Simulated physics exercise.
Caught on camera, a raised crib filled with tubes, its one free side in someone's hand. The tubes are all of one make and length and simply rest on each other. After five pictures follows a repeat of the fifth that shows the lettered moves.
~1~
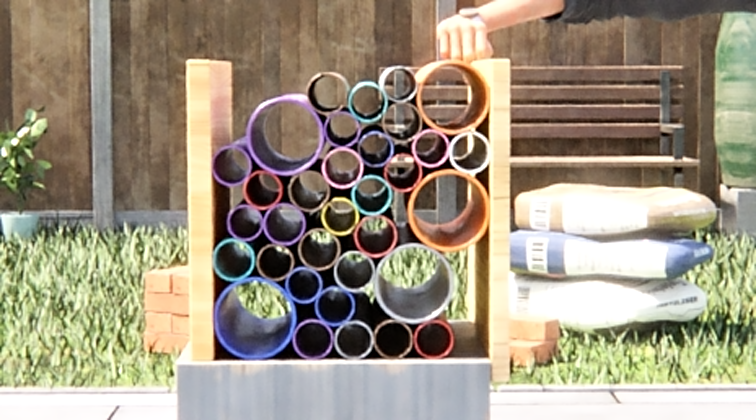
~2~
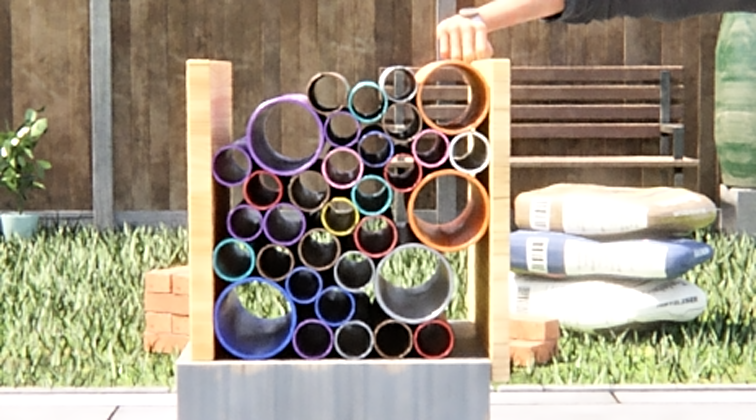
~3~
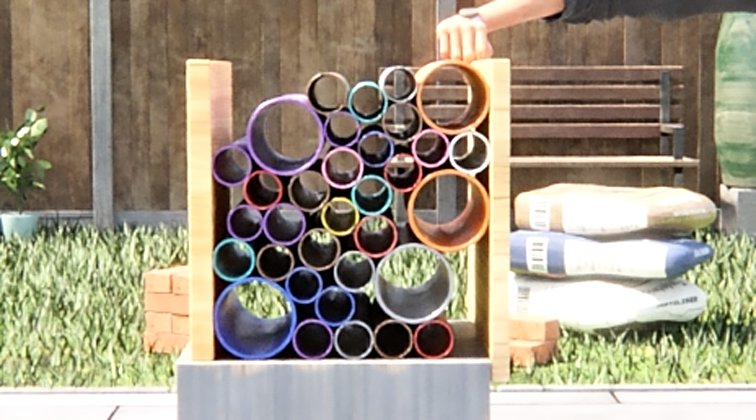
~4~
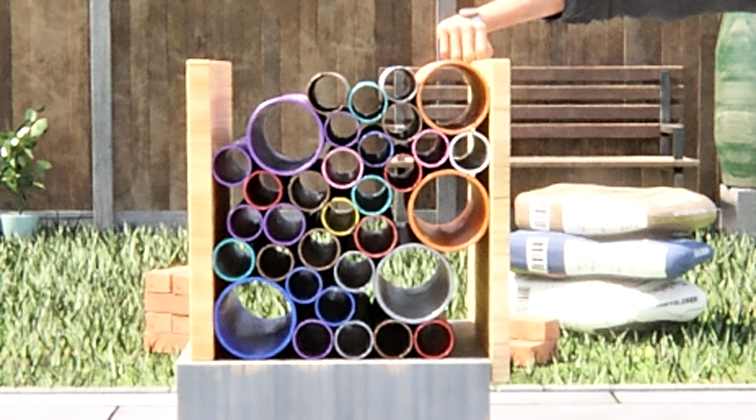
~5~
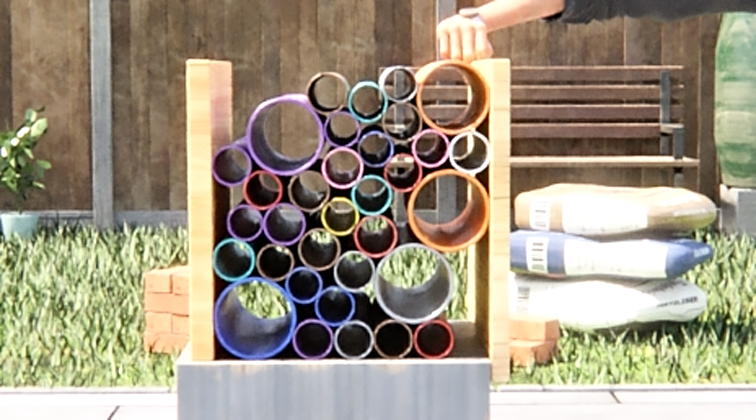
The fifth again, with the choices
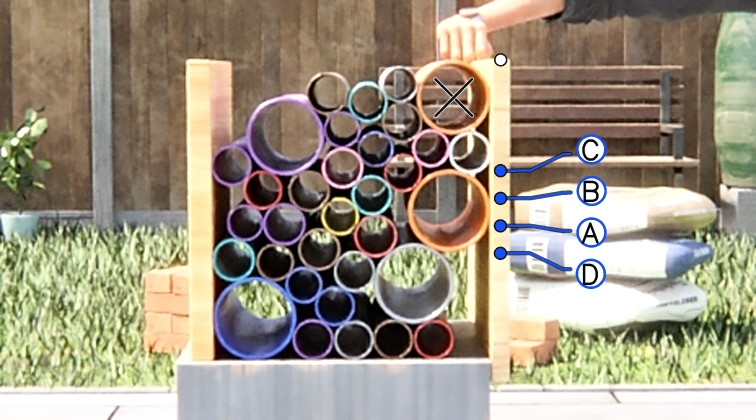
Colourful tubes of mixed widths resting stacked between two wooden boards, a hand staying still atop the right board.
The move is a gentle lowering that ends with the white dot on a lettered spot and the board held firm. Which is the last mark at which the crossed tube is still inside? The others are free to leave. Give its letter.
No lower than C.
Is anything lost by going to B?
Yes, at B.
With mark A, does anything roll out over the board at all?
Yes, at A.
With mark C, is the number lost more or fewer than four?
At C, fewer than four.
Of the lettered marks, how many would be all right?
One of them.
On the marked copy, A at (501, 225); B at (501, 198); C at (501, 171); D at (501, 253); the cross at (454, 98); the white dot at (501, 59).
Following C. Soon after the start, top of the board (491, 112).
Later, top of the board (491, 171).
In the end, top of the board (491, 171), none out over the board, the crossed one still inside.
As for the rest, A lets the crossed one out; B lets the crossed one out; D lets the crossed one out.
